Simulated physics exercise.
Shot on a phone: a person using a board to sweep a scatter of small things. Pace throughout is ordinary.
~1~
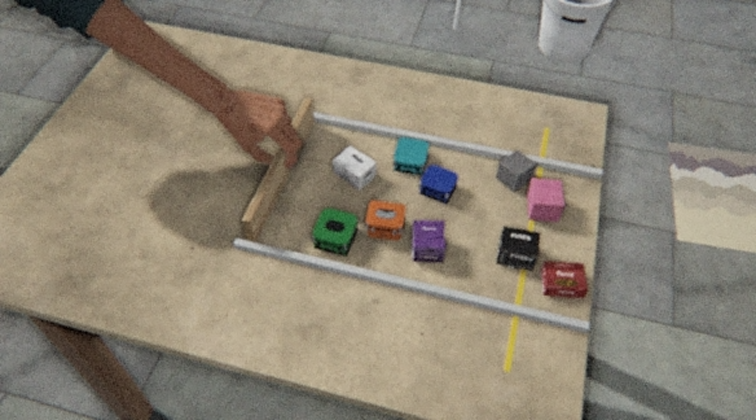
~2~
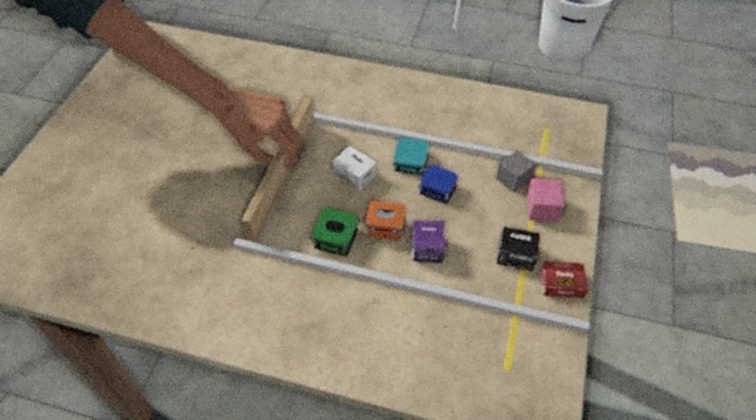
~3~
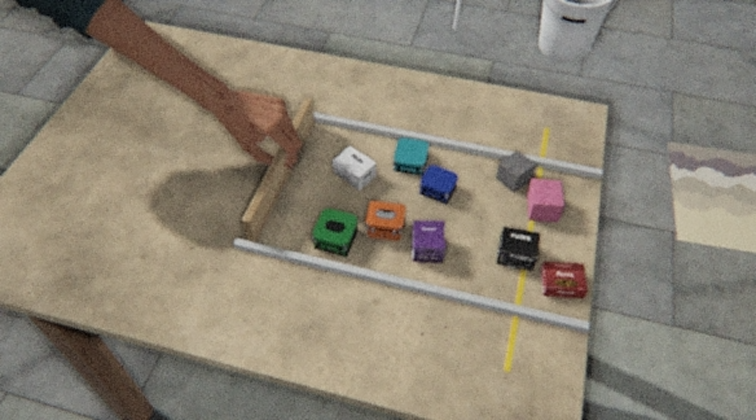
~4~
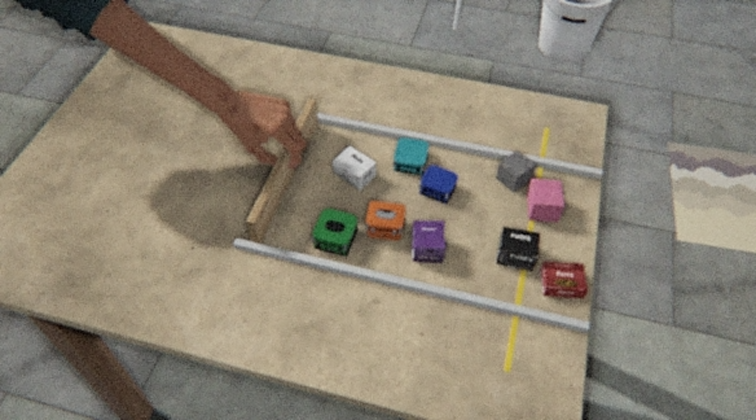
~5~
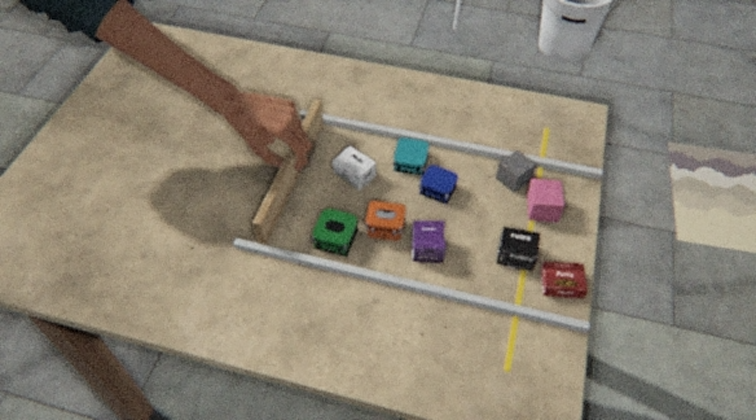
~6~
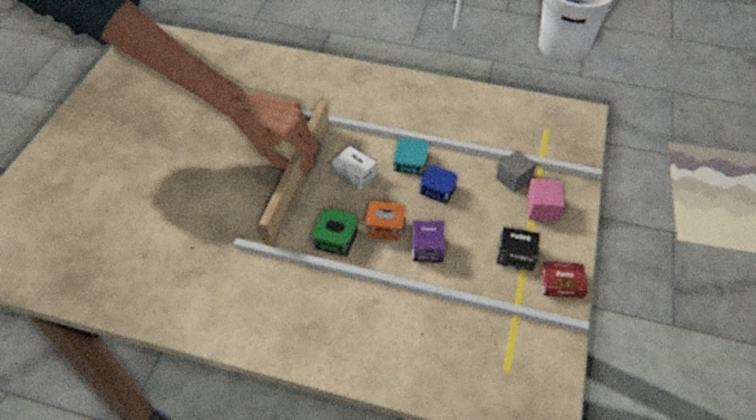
In this clip, a hand holds a wooden board upright on a table and slides it slightly to the right, toward scattered small colourful boxes and blocks between two pale rails, while the boxes and blocks stay still.
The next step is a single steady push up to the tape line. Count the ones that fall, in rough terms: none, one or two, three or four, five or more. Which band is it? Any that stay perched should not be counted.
The band is three or four.
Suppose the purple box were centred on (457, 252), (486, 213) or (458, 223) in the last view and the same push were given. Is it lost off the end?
In order, it holds its place; holds its place; holds its place.
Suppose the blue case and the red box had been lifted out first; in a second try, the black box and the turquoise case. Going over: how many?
Result: 1 in the first case, with 2 in the second.
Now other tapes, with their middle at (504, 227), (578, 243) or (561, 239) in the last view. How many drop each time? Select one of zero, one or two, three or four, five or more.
First zero, then at least five, and lastly five or more.
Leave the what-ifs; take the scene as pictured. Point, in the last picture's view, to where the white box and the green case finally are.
About (554, 208), and the other about (542, 281).
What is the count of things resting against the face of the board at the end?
Result: 4 in all.
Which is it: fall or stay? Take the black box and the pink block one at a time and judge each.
I'd say the black box doesn't stay and the pink block doesn't stay.
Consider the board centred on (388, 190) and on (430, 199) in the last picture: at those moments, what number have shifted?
The counts are 6 and 6.
Soon after, none off yet; red box at rest near (563, 280); pink block at rest near (545, 200); black box at rest near (518, 249).
At rest, the number that fall off is three or four; fallen, black box, pink block and red box.
